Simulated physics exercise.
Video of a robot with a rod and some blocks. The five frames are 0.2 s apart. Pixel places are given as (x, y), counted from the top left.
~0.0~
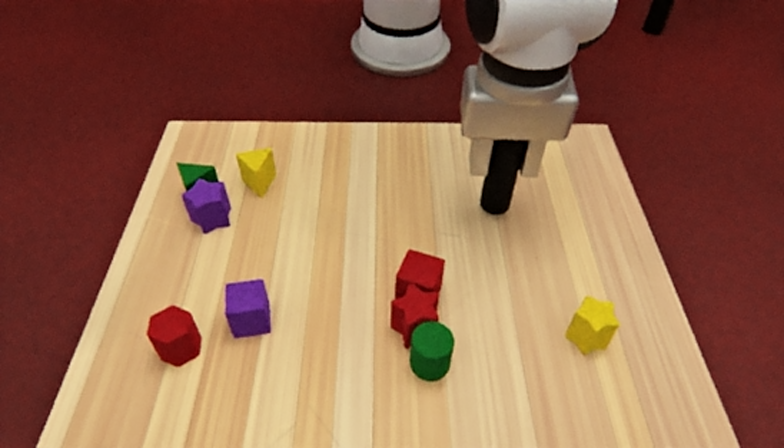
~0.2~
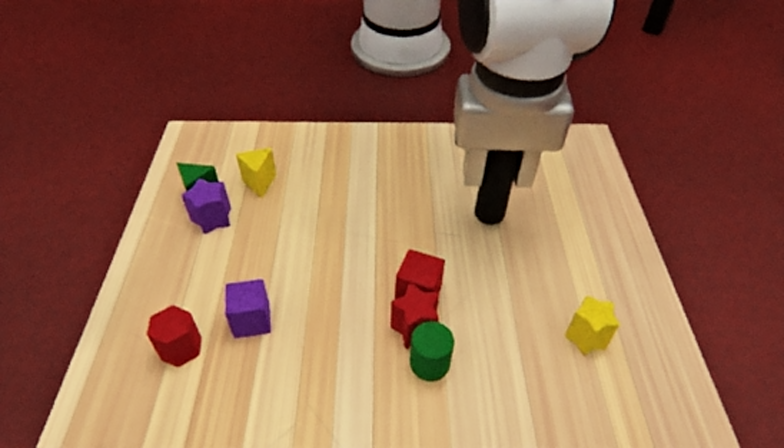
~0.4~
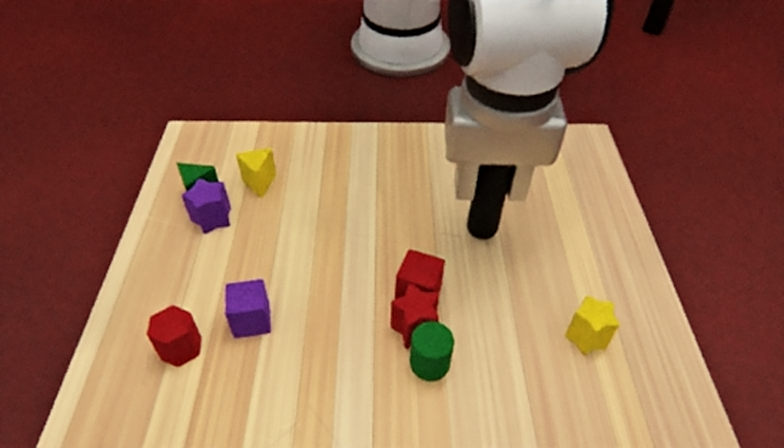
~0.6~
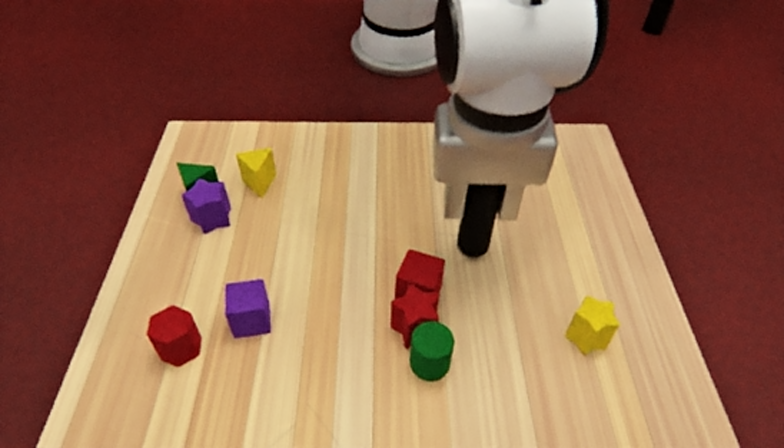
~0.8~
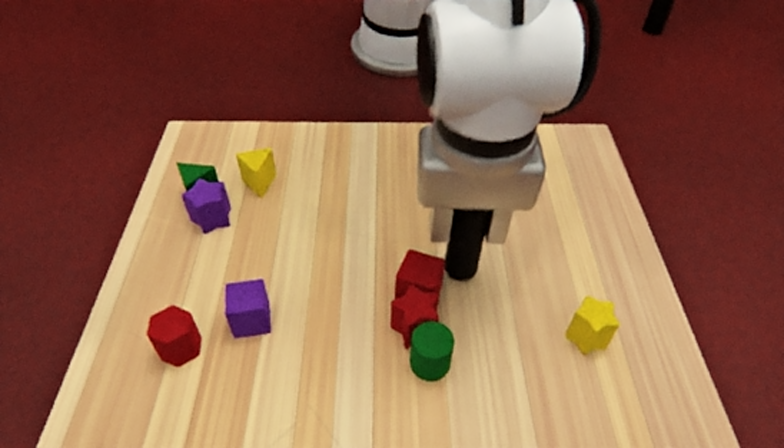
A white robot arm with a black rod reaches over a pale striped wooden board on a dark red floor, seen from above and in front by a still camera. A red cube, red star and green cylinder cluster near the centre, with a yellow star to the right and purple, red, green and yellow blocks at left. The arm moves the rod steadily nearer and slightly left, close beside the red cube, while the blocks stay still.
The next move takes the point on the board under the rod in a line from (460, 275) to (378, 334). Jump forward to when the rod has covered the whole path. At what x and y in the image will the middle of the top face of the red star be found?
The centre of its top face lies at (375, 343).
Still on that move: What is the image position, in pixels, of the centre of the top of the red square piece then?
The middle of the upper face of the red square piece will lie at about (354, 284) in the picture.
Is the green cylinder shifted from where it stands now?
I'd say no.
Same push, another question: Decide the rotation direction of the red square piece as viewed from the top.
It goes round the way clock hands do.
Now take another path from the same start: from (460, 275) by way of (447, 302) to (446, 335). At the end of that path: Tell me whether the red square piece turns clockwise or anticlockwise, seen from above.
Turns clockwise.
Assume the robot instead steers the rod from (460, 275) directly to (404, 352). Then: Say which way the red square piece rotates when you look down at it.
Clockwise from above.
What follows on the original path. One third of the way, rod at (434, 288); red star at (402, 312), turned 40° anticlockwise; red square piece at (393, 276), turned 25° clockwise.
Two thirds of the way, rod at (407, 308); red star at (393, 320), turned 65° anticlockwise; red square piece at (369, 280), turned 70° clockwise.
At the end, rod at (378, 328); red star at (375, 343), turned 90° anticlockwise; red square piece at (354, 284), turned 115° clockwise; green cylinder not moved.
